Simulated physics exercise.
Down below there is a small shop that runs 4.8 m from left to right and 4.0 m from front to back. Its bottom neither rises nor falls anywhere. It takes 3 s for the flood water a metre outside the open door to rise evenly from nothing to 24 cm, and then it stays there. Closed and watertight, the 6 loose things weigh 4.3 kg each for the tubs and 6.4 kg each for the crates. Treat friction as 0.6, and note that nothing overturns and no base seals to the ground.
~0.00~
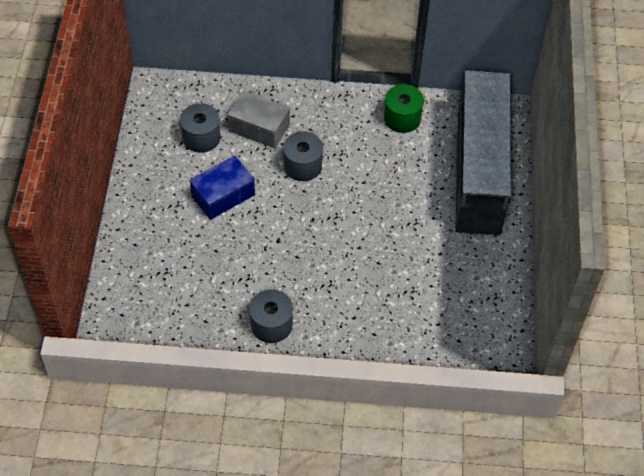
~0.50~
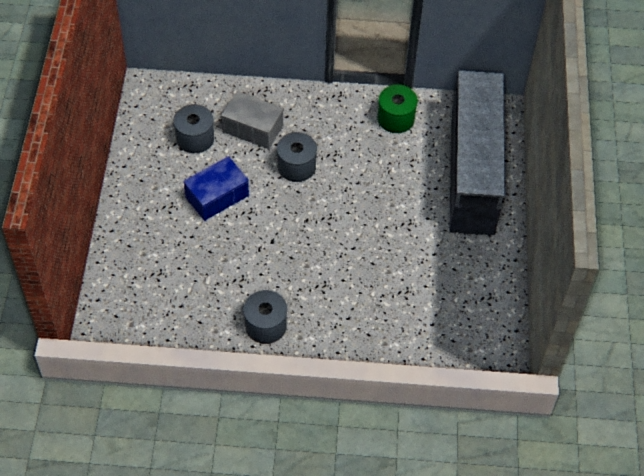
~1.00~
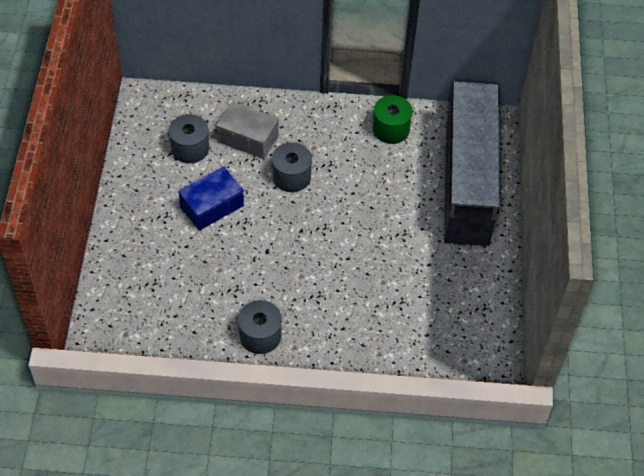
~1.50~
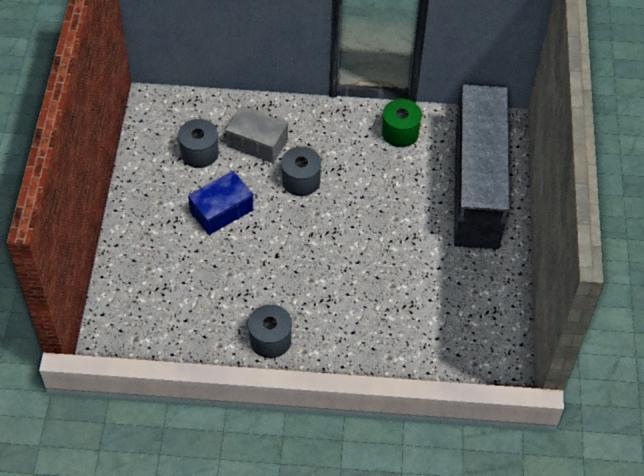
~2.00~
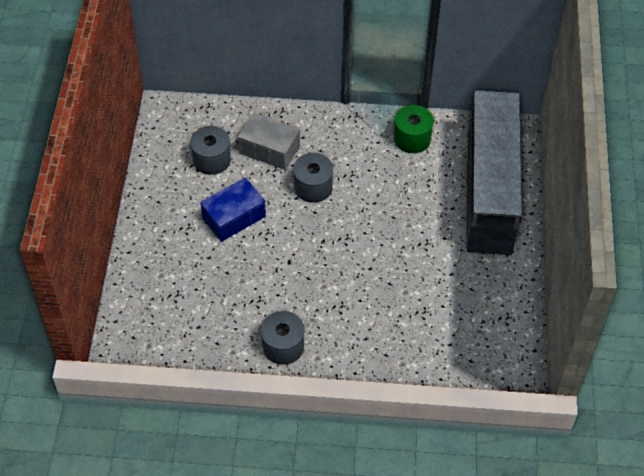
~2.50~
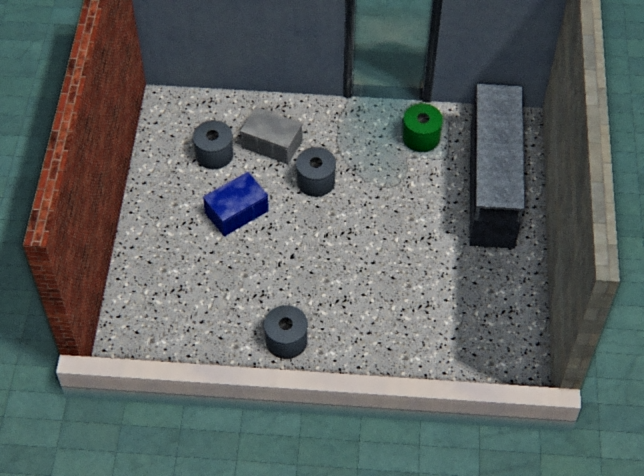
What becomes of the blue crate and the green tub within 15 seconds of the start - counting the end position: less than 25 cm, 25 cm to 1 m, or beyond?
Looking at where they end up, the blue crate drifts a modest distance while the green tub ends well away.
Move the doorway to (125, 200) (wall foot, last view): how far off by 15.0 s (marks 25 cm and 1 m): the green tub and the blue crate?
Green tub: Drifts slightly; blue crate: Goes a long way.
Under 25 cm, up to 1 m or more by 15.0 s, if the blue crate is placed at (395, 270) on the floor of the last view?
By then it winds up well off.
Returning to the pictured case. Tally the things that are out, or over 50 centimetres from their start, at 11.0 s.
Count then: 4.
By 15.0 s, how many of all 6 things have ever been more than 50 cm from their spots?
6.
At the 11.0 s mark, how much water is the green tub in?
7 cm or so.
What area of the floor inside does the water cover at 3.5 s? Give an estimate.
Wet: Near 5.0 m2.
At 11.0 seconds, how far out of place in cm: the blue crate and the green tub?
Roughly 30 and 200 cm.
After 3.5 s the blue crate is near (235, 196), 0.0 m from its start, aground; the green tub is near (453, 153), 0.7 m from its start, afloat; 1 afloat.
After 6.8 s the blue crate is near (223, 200), 0.1 m from its start, aground; the green tub is near (477, 366), 3.3 m from its start, afloat; 3 afloat.
After 11.0 s the blue crate is near (209, 205), 0.3 m from its start, afloat; the green tub is near (528, 244), 2.1 m from its start, afloat; 6 afloat.
After 15.0 s the blue crate is near (235, 150), 0.6 m from its start, afloat; the green tub is near (532, 242), 2.2 m from its start, afloat; 6 afloat.
